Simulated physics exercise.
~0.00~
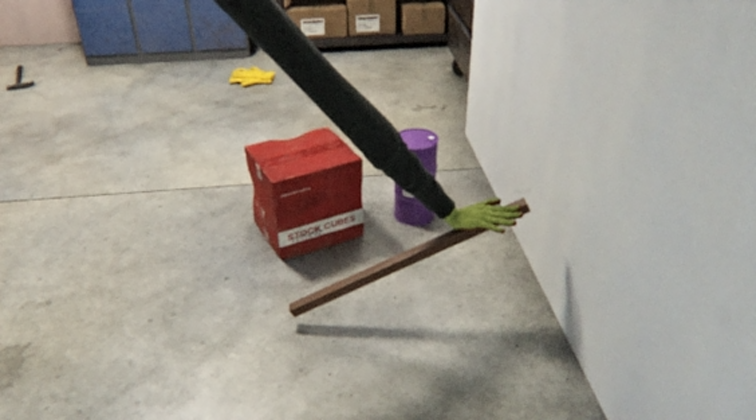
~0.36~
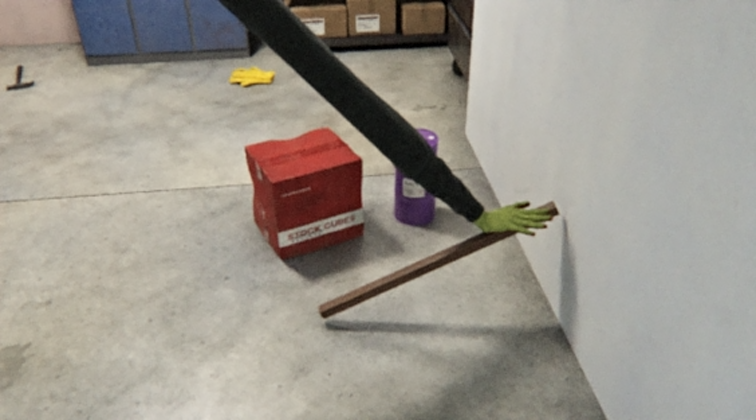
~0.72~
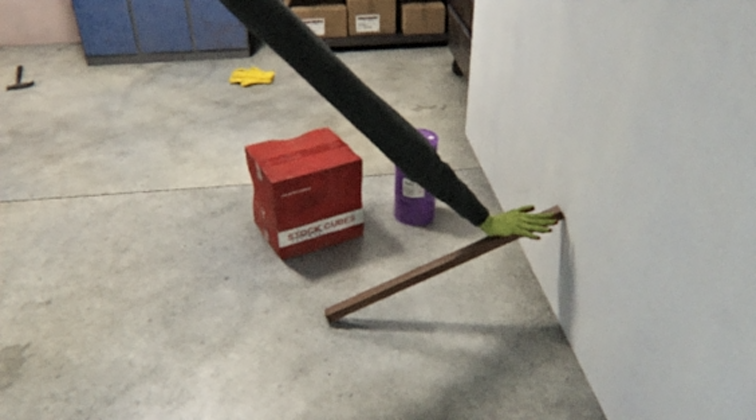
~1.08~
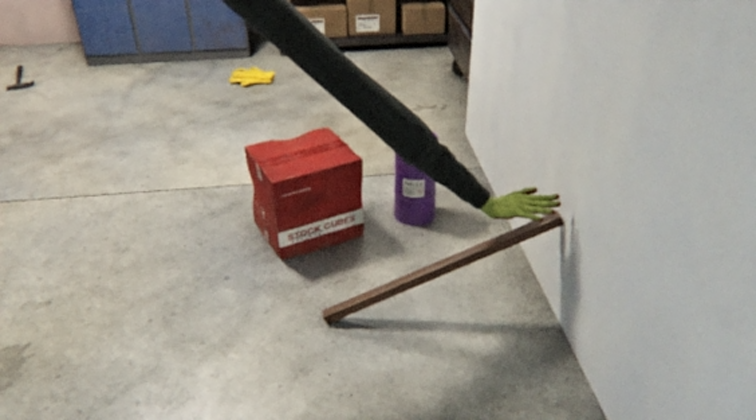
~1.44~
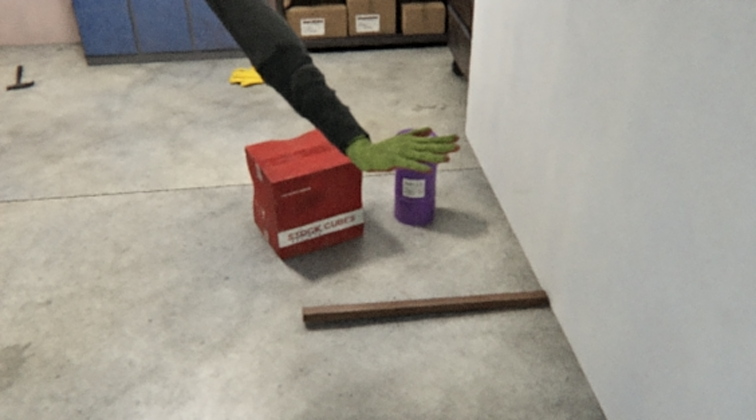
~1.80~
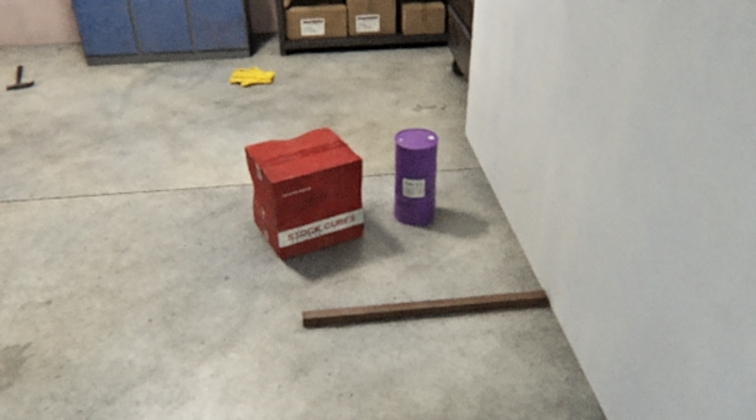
The clip shows a green-gloved hand moving a brown pole rightward to lean it against a pale wall, near a red box and a purple canister. The hand lets go and withdraws, and the pole slips down and ends lying on the floor, while the box and canister stay in place.
